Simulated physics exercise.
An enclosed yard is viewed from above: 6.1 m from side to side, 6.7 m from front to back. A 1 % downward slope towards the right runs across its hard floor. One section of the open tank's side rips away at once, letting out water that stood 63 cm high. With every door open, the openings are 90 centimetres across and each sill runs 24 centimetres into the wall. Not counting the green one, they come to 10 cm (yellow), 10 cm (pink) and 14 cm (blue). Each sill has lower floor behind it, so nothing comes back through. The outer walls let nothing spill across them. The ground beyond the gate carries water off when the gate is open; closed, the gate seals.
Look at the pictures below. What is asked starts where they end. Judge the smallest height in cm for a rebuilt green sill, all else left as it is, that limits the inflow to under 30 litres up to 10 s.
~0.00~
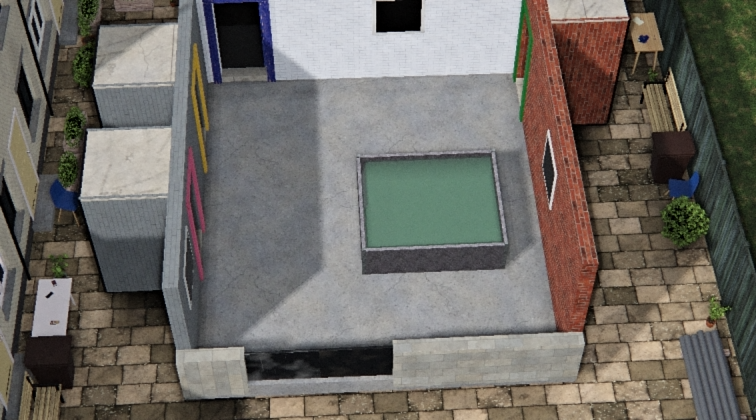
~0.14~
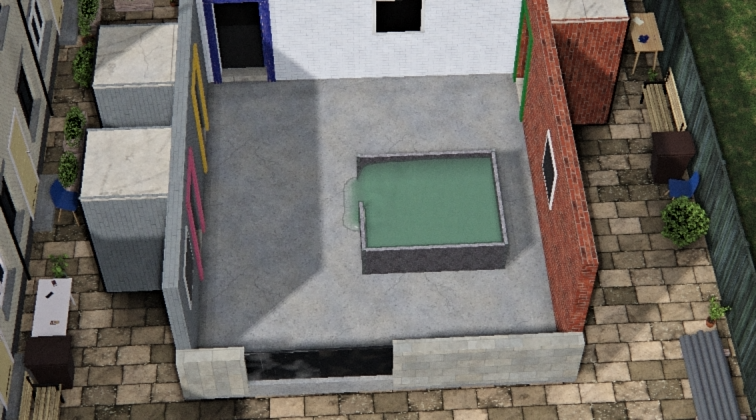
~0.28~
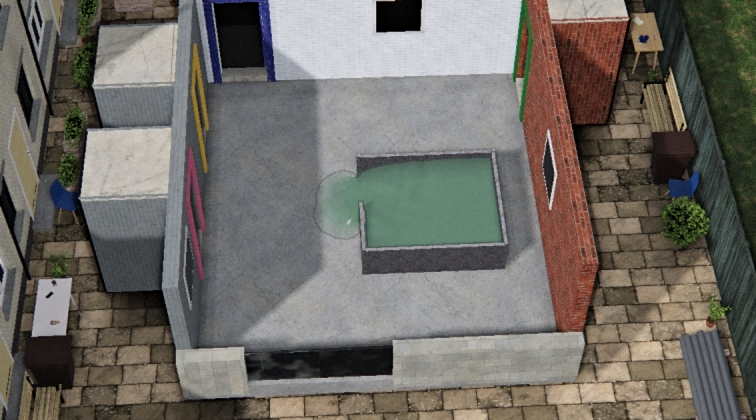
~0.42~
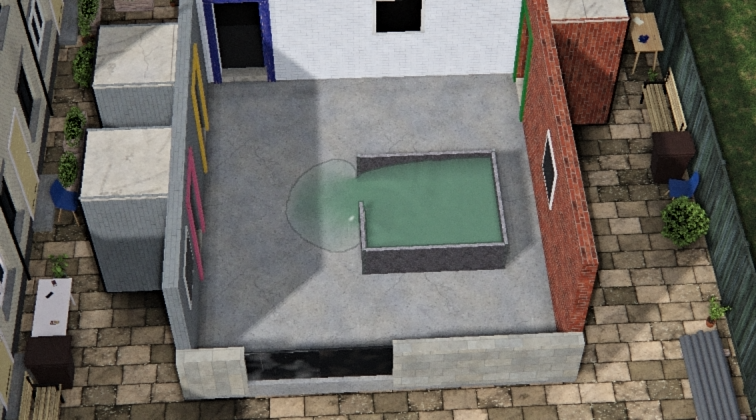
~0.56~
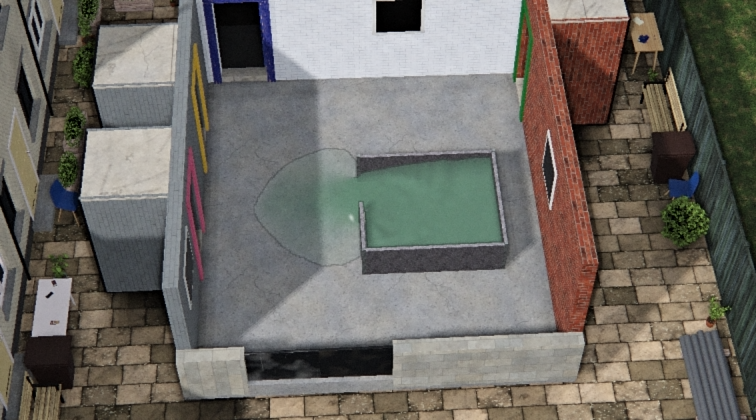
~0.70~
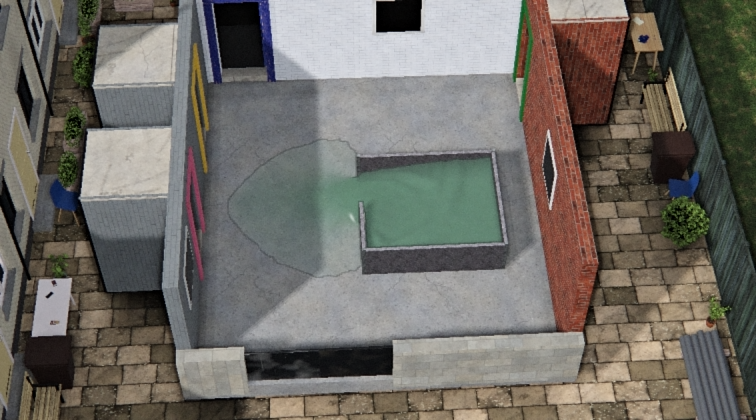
Roughly 8 cm at the least.
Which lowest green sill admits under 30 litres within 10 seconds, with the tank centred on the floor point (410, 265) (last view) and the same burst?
I'd put it at close to 7.5 cm.
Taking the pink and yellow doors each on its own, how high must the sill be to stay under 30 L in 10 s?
Roughly 16 cm at pink and 15 cm at yellow.
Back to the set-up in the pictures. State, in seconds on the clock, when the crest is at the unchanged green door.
About 6.0 seconds.
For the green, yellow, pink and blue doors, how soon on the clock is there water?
Green = 5.5 s, yellow = 1.3 s, pink = 1.1 s, blue = 2.0 s.
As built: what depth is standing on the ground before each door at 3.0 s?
Lab note, depth in cm: Green 0; yellow 19; pink 20; blue 23.
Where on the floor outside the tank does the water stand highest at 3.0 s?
Around pixel (209, 90).
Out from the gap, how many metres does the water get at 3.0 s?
Near 4.6 metres, give or take.
After 1.4 s water covers 25 % of the floor, deepest (34 cm) near (352, 199); it has not reached the green door.
After 3.0 s water covers 40 % of the floor, deepest (32 cm) near (209, 90); it has not reached the green door.
After 10.0 s water covers 95 % of the floor, deepest (14 cm) near (513, 233); 12 cm at the green door, 0 litres in over its 13 cm sill.
At the green door as built, the water arrived by 5.7 s and peaked near 13 cm at 6.2 s.
Run again over the same 10 s with other heights there, 52 litres in over 6.5 cm, 9 litres over 10 cm. The limit of 30 litres is kept from about 8 cm up.
